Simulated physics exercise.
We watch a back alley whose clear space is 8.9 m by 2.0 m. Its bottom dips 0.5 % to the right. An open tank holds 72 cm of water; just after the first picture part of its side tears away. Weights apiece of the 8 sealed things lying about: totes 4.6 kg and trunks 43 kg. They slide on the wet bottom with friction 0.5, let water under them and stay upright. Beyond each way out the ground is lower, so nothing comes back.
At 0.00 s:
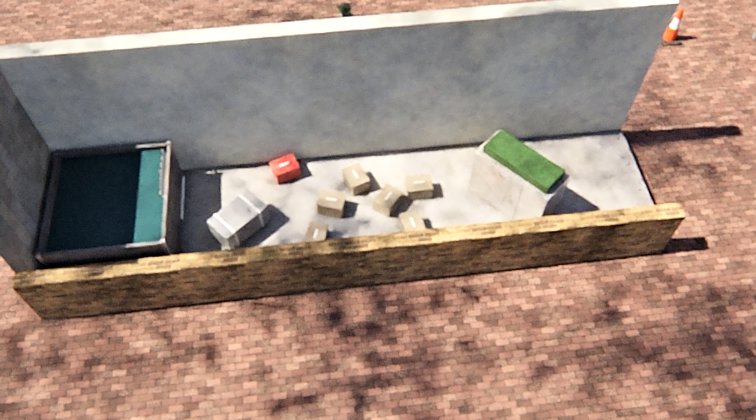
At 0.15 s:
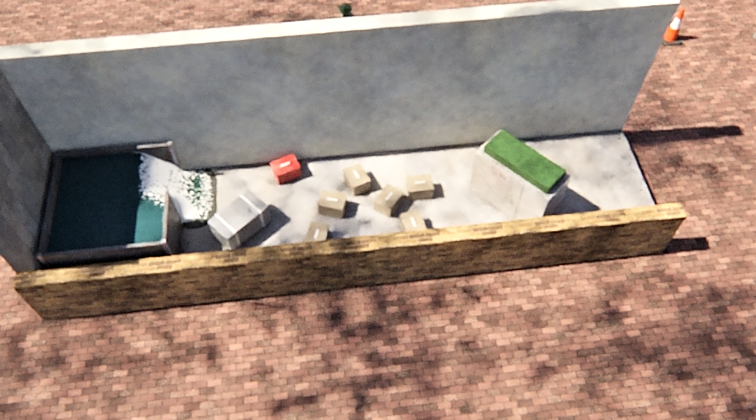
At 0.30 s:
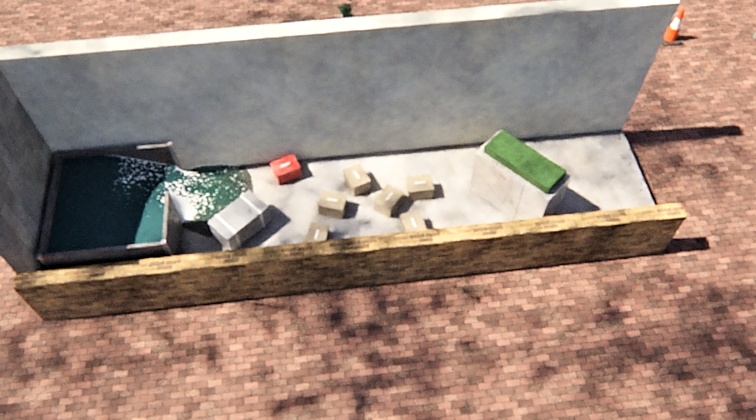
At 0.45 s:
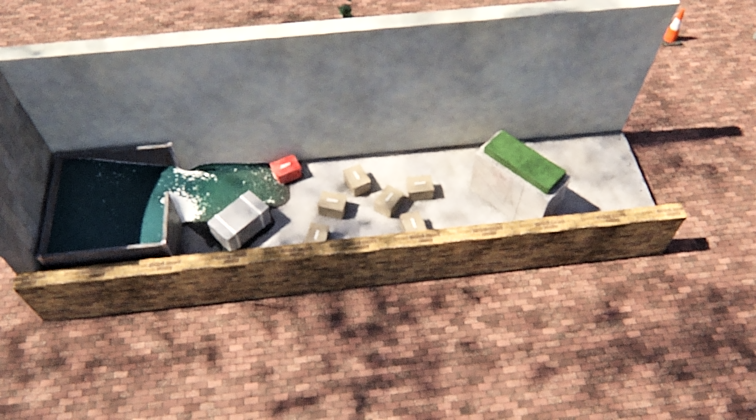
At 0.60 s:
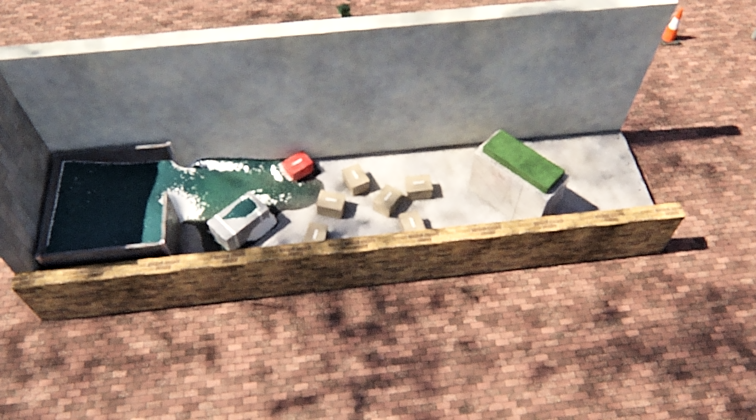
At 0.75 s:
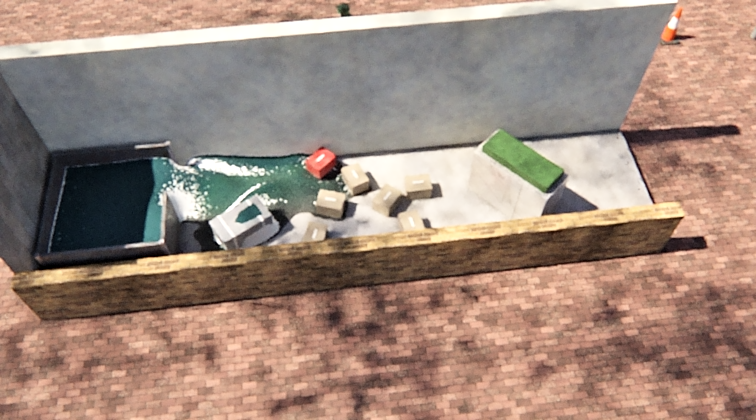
In this clip, water pours through an opening in the right side of a tank in a walled alley, spreads right around a pale blocky object, and pushes a red tote a short way right toward scattered tan boxes.
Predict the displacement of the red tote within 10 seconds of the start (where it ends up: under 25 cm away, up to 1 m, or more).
Red tote ends far away.
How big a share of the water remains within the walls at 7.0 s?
About 76 per cent.
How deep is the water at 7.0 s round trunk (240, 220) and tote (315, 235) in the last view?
About 8 and 13 cm.
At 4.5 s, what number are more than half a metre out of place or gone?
6 of them.
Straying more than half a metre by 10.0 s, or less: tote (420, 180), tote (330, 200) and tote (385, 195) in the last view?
In that order: Past it, more, past it.
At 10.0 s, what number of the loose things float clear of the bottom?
I count 4.
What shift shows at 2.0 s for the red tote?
Roughly 350 cm by then.
After 2.0 s the red tote is near (504, 135), 3.6 m from its start, afloat; 0 of 8 are out; 5 afloat.
After 4.5 s the red tote has gone out; 2 of 8 are out; 5 afloat.
After 7.0 s the red tote has gone out; 2 of 8 are out; 4 afloat.
After 10.0 s the red tote has gone out; 2 of 8 are out; 4 afloat.
